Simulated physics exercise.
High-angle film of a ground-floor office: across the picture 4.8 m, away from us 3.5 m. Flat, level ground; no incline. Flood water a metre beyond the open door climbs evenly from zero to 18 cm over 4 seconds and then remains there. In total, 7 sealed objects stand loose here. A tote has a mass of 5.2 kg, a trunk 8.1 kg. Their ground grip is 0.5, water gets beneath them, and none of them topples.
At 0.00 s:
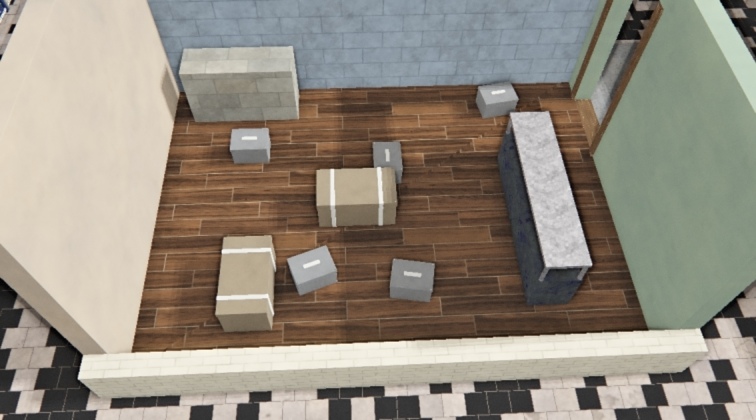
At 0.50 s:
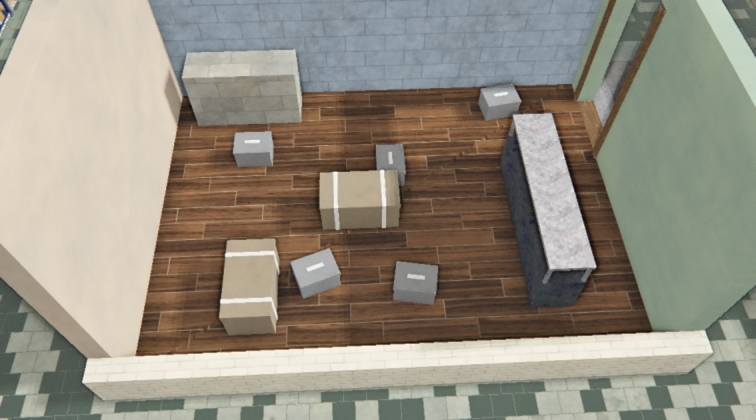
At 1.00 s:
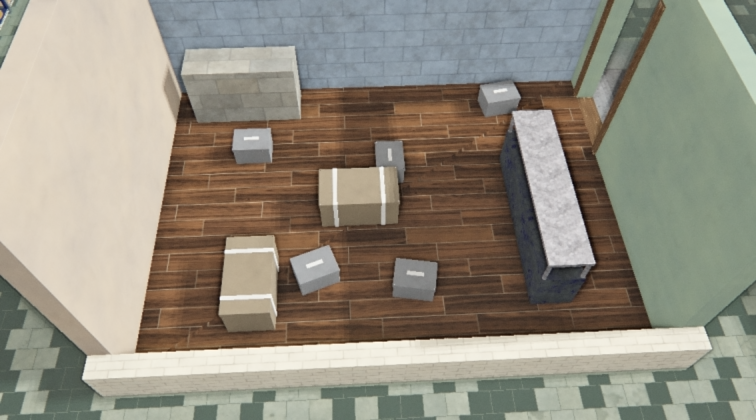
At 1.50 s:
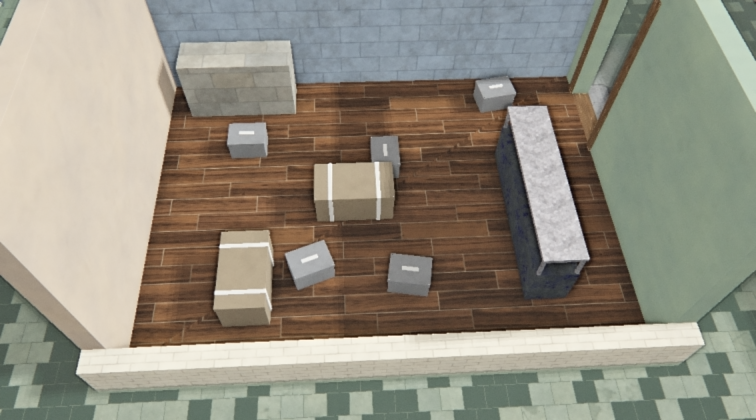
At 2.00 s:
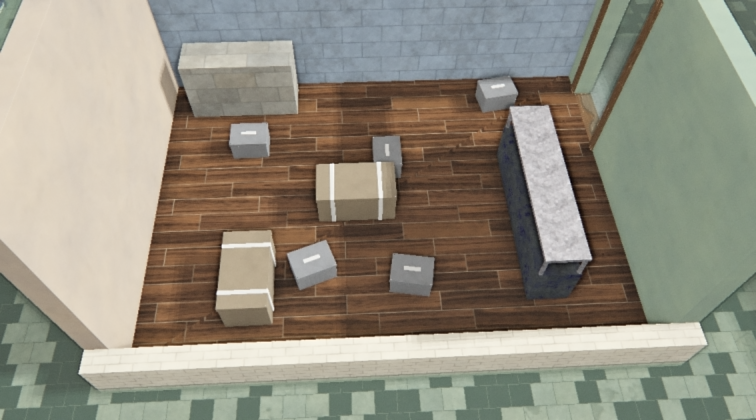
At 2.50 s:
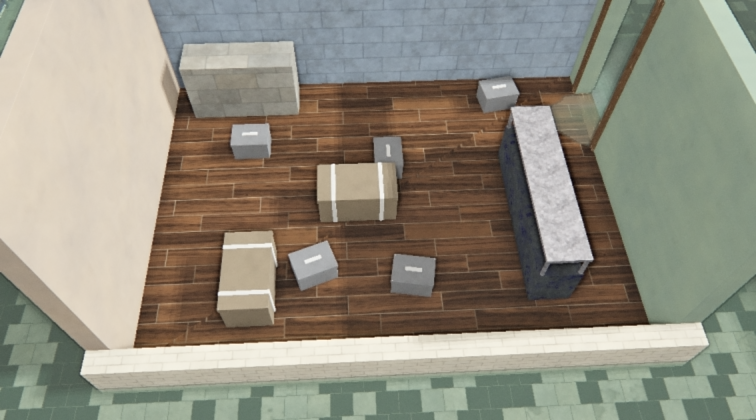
Boxes and bins sat scattered across a wood-floored room seen from above, and none of them moved; the patterned ground outside changed from black and white to green, while the view shifted slightly.
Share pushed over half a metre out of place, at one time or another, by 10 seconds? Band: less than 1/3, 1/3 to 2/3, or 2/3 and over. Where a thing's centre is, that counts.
Middle band: A third to two thirds.
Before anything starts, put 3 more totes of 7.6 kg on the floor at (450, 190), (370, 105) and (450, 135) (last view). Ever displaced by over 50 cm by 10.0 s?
In turn: Within the mark, beyond the mark, beyond the mark.
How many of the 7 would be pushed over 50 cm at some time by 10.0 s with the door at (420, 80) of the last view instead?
Then it comes to 4.
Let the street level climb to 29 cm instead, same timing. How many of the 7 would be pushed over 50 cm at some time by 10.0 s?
Then 5.
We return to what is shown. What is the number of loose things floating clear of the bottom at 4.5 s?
At that time, 0.
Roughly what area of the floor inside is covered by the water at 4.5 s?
Wet: Near 4.0 m2.
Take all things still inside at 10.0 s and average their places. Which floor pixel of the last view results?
Near (273, 257).
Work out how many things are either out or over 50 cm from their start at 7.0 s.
Answer: 2.
After 3.5 s 0 of 7 are over 50 cm from their spots; 0 afloat.
After 4.5 s 1 of 7 are over 50 cm from their spots; 0 afloat.
After 7.0 s 2 of 7 are over 50 cm from their spots; 1 afloat.
After 10.0 s 3 of 7 are over 50 cm from their spots, and 3 have been at some point; 4 afloat.
